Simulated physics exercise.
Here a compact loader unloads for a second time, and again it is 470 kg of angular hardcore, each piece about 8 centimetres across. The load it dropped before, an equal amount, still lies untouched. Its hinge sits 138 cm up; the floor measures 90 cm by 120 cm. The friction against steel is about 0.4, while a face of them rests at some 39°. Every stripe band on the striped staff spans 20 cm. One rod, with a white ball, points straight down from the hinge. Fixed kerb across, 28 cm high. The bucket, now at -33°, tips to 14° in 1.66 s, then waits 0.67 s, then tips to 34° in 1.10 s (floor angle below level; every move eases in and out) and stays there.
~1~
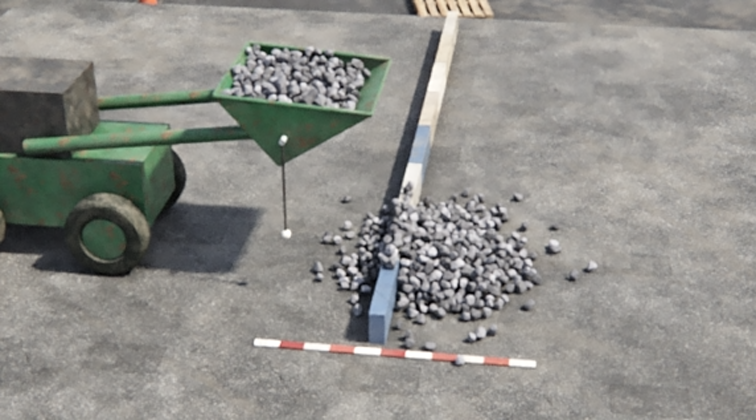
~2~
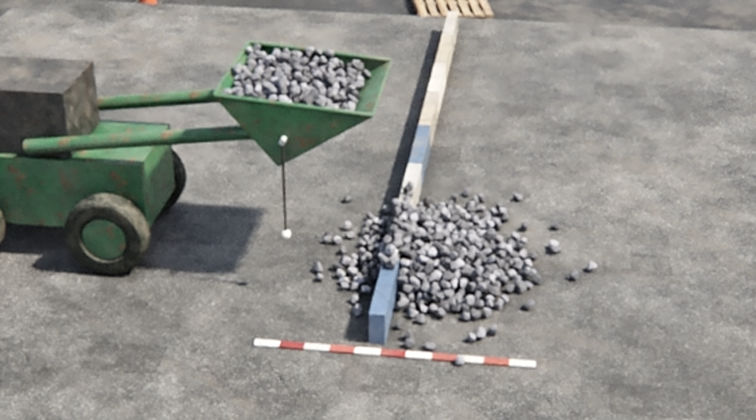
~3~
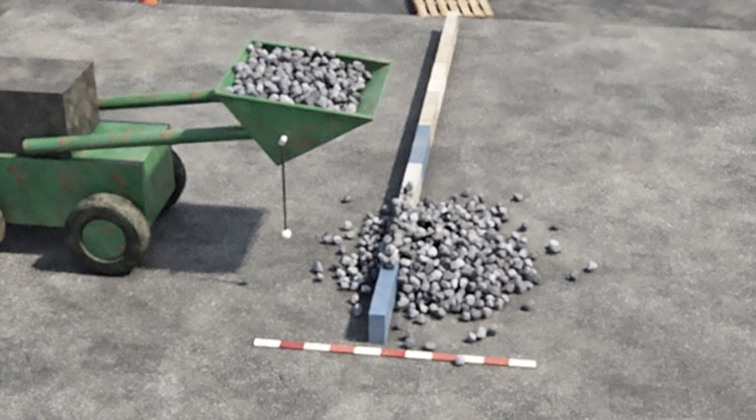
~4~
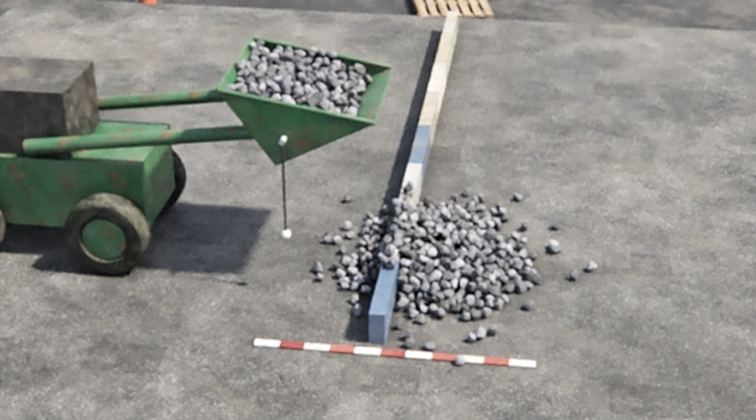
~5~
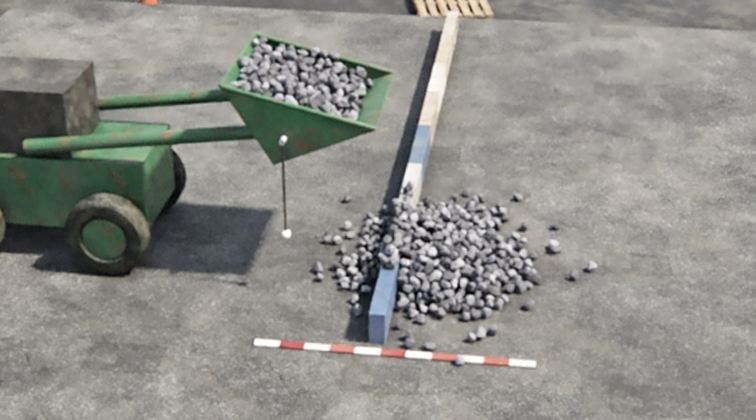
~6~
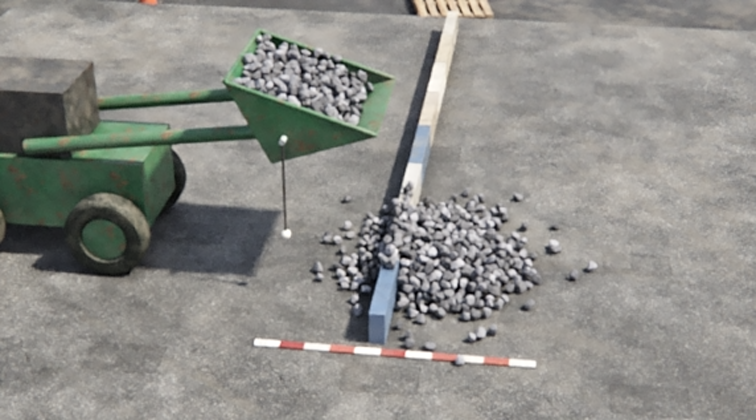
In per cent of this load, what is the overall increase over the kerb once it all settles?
40 out of 100, about.
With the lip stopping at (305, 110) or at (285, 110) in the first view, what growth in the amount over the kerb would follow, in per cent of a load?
About 0 per cent for the first, 0 per cent for the second.
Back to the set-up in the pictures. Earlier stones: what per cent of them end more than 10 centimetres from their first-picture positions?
Roughly 0 % of them.
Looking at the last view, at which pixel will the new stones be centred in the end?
(386, 239).
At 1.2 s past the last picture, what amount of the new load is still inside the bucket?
100 % still inside.
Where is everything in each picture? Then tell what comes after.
The bucket is at -33°, its lip at (372, 115); the top of the load is at (285, 60). The earlier load is highest near (397, 227), 34 cm above ground level, 15 % on this side of the kerb, 85 % over the kerb, in the first frame.
Lip at (372, 116), floor tilted -32°, highest stones at (286, 60), in the second frame.
The bucket is at -30°, its lip at (373, 119); the top of the load is at (282, 58), in the third frame.
The bucket is at -27°, its lip at (374, 123); the top of the load is at (274, 53), in the fourth frame.
Lip at (376, 129), floor tilted -23°, highest stones at (270, 51), in the fifth frame.
The bucket is at -19°, its lip at (377, 136); the top of the load is at (269, 49), in the sixth frame.
Then, 0.6 s after the last picture the floor is at 7°; in per cent of one load, 100 in the bucket, 15 on this side of the kerb, 85 over the kerb; the foremost stones are at (554, 262).
Then, 1.2 s after the last picture the floor is at 14°; in per cent of one load, 98 in the bucket, 17 on this side of the kerb, 85 over the kerb; the foremost stones are at (554, 262).
Then, 3.3 s after the last picture the floor is at 34°; in per cent of one load, 11 in the bucket, 75 on this side of the kerb, 114 over the kerb; the foremost stones are at (554, 262).
Then, 6.0 s after the last picture the floor is at 34°; in per cent of one load, 0 in the bucket, 75 on this side of the kerb, 125 over the kerb; the foremost stones are at (554, 262). Net gain over the kerb, 40.
